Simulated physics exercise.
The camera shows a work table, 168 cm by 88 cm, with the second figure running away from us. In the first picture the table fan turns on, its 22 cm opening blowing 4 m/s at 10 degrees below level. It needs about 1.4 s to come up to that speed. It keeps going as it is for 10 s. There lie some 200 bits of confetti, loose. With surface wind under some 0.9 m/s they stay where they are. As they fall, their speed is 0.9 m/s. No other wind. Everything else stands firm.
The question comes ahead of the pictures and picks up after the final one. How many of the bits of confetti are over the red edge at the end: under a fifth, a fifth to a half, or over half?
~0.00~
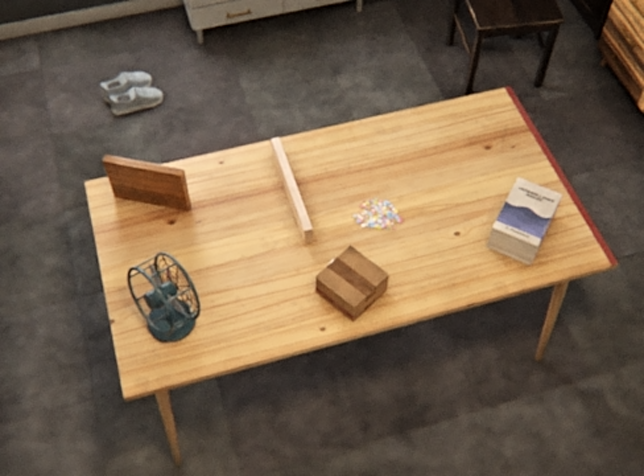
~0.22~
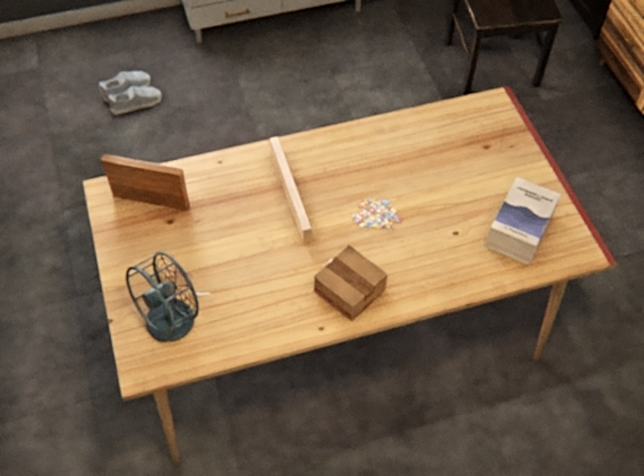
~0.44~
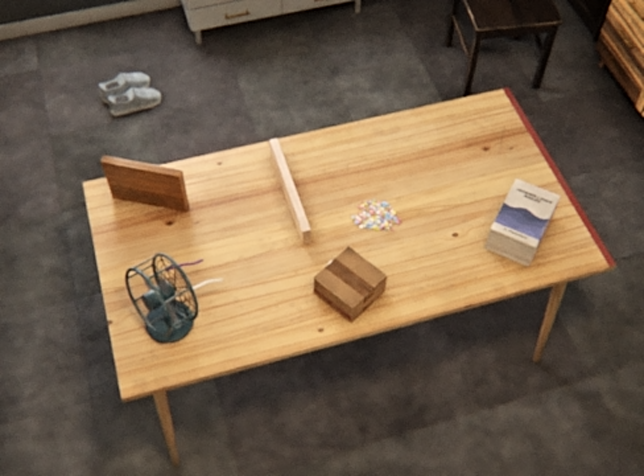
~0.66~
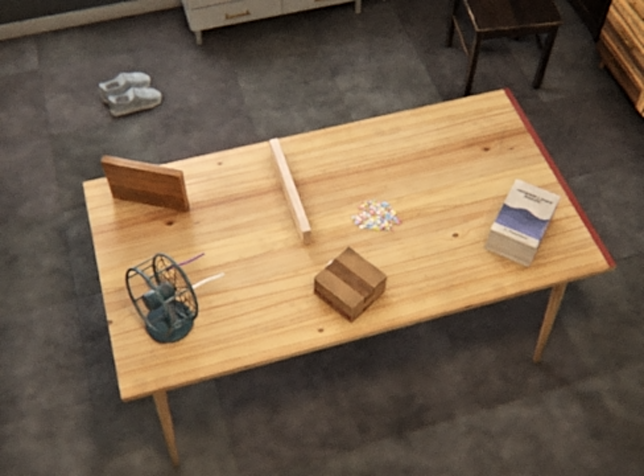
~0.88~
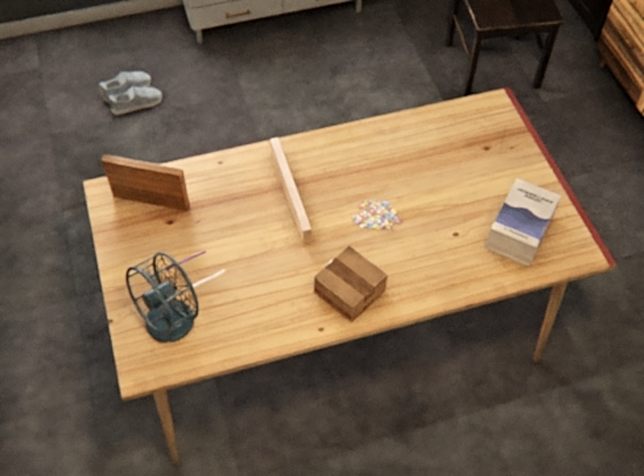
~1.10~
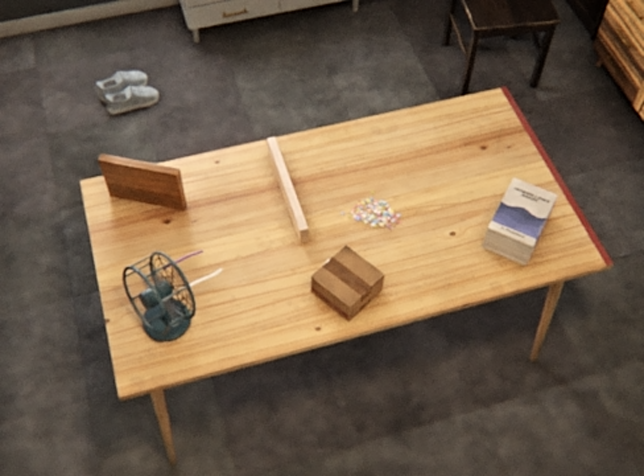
The share is a majority.
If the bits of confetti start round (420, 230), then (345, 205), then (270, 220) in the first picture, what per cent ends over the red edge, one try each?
First try near 10 %, second near 70 %, third near 0 %.
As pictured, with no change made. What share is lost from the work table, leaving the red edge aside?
Roughly 15 %.
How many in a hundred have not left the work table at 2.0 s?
I reckon some 40 %.
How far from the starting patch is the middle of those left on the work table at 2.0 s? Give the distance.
The centre sits some 20 cm from where it began.
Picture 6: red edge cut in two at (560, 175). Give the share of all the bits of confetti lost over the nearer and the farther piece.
Some 15 % go over the nearer part and around 60 % over the farther part.
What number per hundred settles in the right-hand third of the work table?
About 10 percent.
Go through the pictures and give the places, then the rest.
In the first frame, the middle of the bits of confetti is near (380, 216), none has stirred yet and the mouth of the table fan is at (164, 294).
In the second frame, the middle of the bits of confetti is near (378, 216), none has stirred yet and the red edge is centred on (559, 168).
In the third frame, the middle of the bits of confetti is near (378, 217), none has stirred yet, the top of a board is at (289, 183) and the top of a box is at (350, 276).
In the fourth frame, the middle of the bits of confetti is near (378, 217) and none has stirred yet.
In the fifth frame, the middle of the bits of confetti is near (378, 217) and none has stirred yet.
In the sixth frame, the middle of the bits of confetti is near (377, 213), the farthest in sight from the table fan is at (399, 215) and about 15 % have left their places.
After 2.0 s, 48 % are over the red edge; the middle of those still in play is near (423, 168); 6 % have settled or left.
After 3.2 s, 67 % are over the red edge; the middle of those still in play is near (500, 199); 80 % have settled or left.
After 5.5 s, 72 % are over the red edge; 92 % have settled or left.
After 10.0 s, at the end, 74 % are over the red edge.
